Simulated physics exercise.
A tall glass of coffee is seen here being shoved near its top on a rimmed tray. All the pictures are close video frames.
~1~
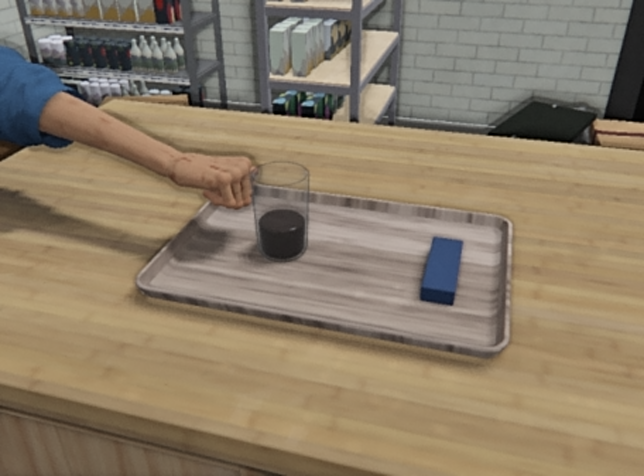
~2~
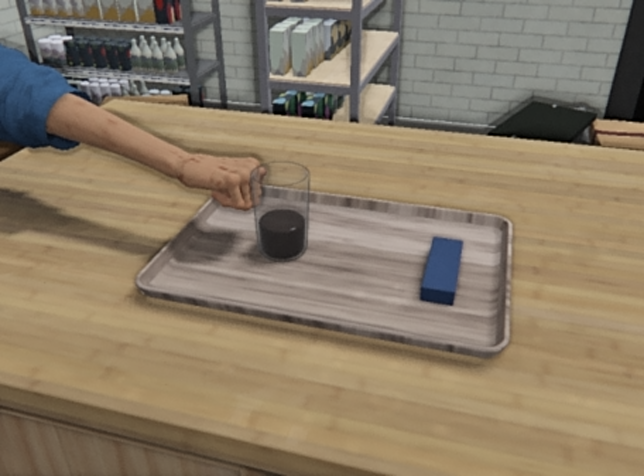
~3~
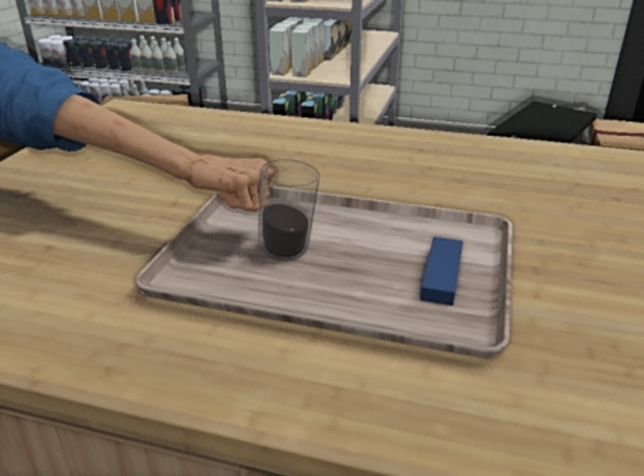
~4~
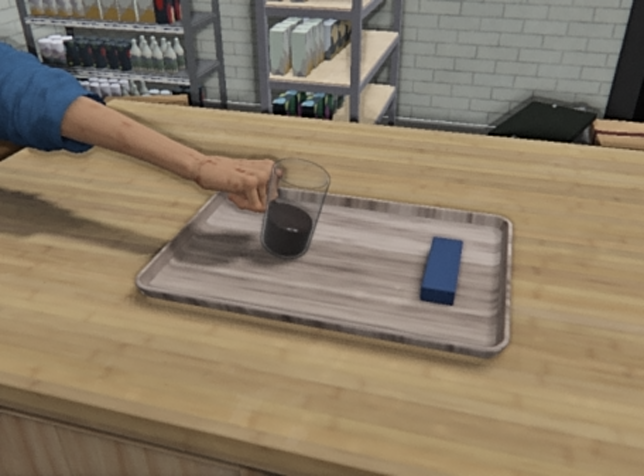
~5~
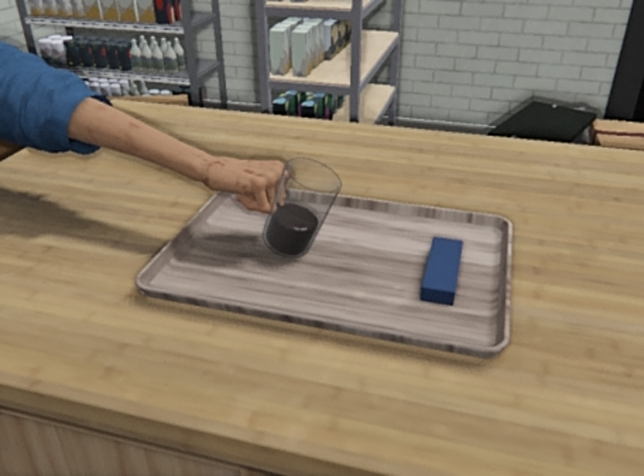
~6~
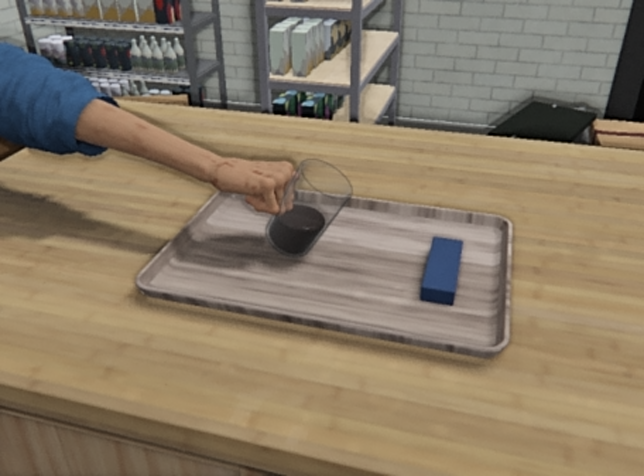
In the video, a hand reaching in from the left pushes near the top of a clear glass of dark liquid on a rimmed tray, and the glass leans progressively rightward while a blue block stays still at the right.
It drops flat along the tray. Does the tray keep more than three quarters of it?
The share that runs off the tray is below a quarter.
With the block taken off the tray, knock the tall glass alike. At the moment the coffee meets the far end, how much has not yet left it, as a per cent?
It comes to 55 per cent or so.
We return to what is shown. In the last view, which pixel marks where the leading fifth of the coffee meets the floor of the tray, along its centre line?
I'd mark it somewhere roughly at pixel (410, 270).
A moment on, the tall glass lies on its side and 100 per cent is in the glass, 0 on the tray and 0 above or beyond its rim.
Next, the tall glass lies on its side and 78 per cent is in the glass, 20 on the tray and 1 above or beyond its rim.
Then the tall glass lies on its side and 38 per cent is in the glass, 48 on the tray and 14 above or beyond its rim.
Later the tall glass lies on its side and 21 per cent is in the glass, 75 on the tray and 4 above or beyond its rim.
Finally, 96 per cent is held by tray and glass, 4 is off the tray.
